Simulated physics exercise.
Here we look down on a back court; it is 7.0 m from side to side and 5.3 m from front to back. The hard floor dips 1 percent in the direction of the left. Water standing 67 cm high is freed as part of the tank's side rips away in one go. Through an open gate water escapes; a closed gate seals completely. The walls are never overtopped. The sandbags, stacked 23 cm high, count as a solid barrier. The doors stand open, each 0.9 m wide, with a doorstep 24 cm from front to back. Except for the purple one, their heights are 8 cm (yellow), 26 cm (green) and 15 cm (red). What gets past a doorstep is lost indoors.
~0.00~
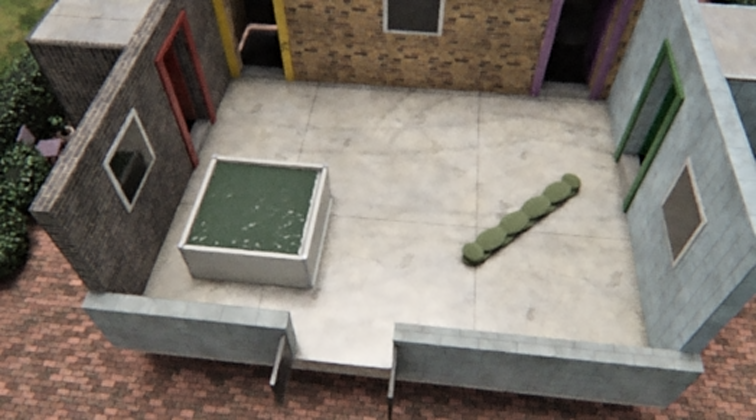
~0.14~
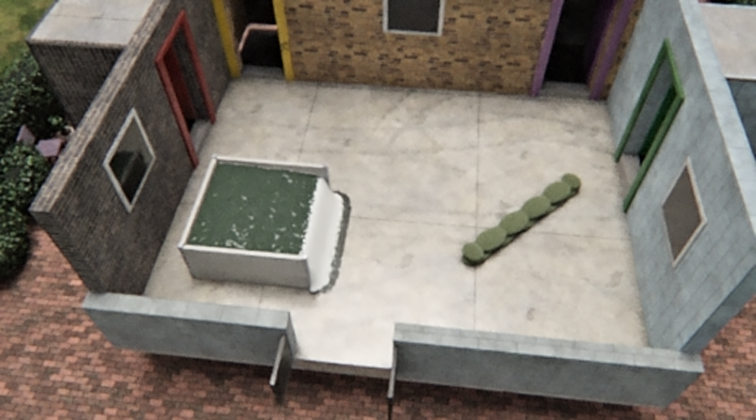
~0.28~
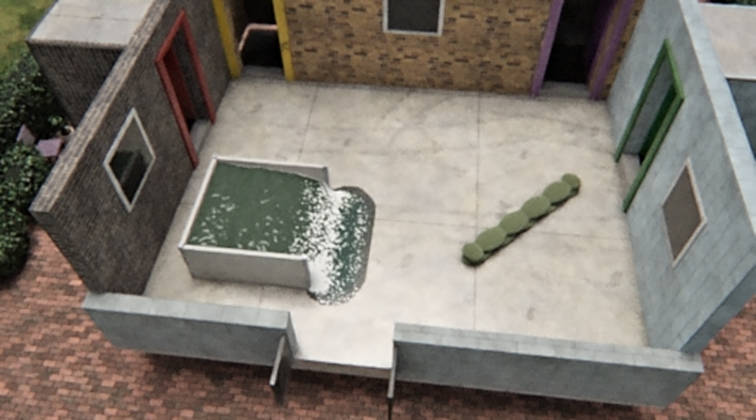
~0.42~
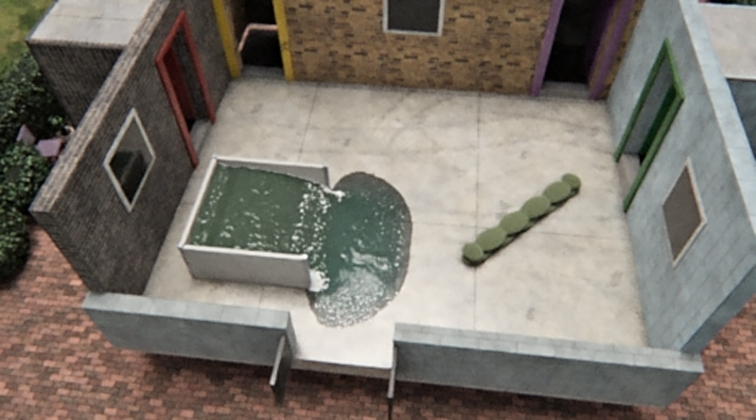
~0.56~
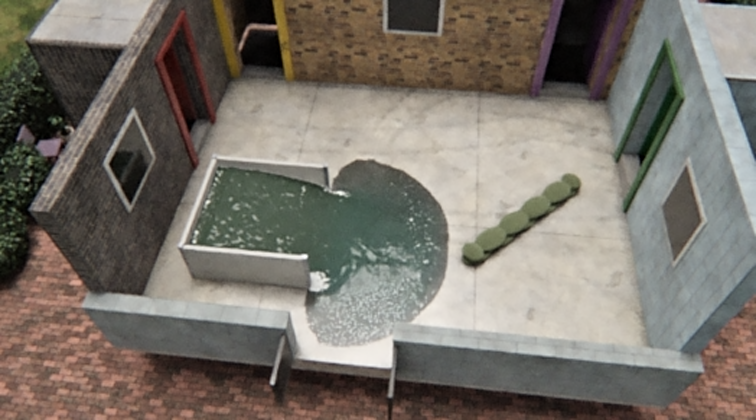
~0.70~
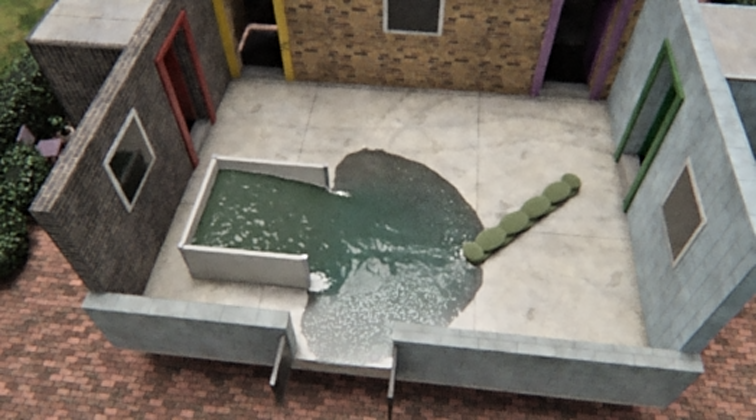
In a walled back court seen from above, green water sits still in a raised tank on the left, until its right side gives way. The water pours out through the gap and spreads across the pale floor in a widening, rounded pool, its edge reaching the near end of the diagonal green barrier.
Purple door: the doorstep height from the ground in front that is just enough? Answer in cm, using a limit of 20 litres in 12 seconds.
18 cm.
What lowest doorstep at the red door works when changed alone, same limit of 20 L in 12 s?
I'd raise red to close to 8.0 cm.
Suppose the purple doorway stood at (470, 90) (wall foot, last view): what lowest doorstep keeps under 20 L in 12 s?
Minimum: Close to 6.5 cm.
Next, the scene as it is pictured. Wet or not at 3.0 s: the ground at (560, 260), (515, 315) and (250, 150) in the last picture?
Listed order - soaked through, soaked through, unwetted.
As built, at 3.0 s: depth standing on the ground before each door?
Centimetres: Yellow = 0, green = 4, red = 0, purple = 26.
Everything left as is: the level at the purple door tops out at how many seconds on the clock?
Peak time: About 3.0 s.
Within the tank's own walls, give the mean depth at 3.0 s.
It averages near 12 cm.
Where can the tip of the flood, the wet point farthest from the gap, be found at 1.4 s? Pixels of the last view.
Around pixel (633, 314).
After 1.4 s water covers 35 % of the floor, deepest (26 cm) near (476, 237); it has not reached the purple door.
After 3.0 s water covers 50 % of the floor, deepest (30 cm) near (599, 102); 26 cm at the purple door, 7 litres in over its 14 cm doorstep.
After 12.0 s water covers 95 % of the floor, deepest (13 cm) near (132, 324); 2 cm at the purple door, 50 litres in over its 14 cm doorstep.
At the purple door as built, the water arrived by 2.3 s and peaked near 26 cm at 3.0 s.
With a doorstep of 16 cm, 33 litres would have come in within the 12 s; with 21.5 cm, 9 litres. So under 20 litres takes about 18 cm.
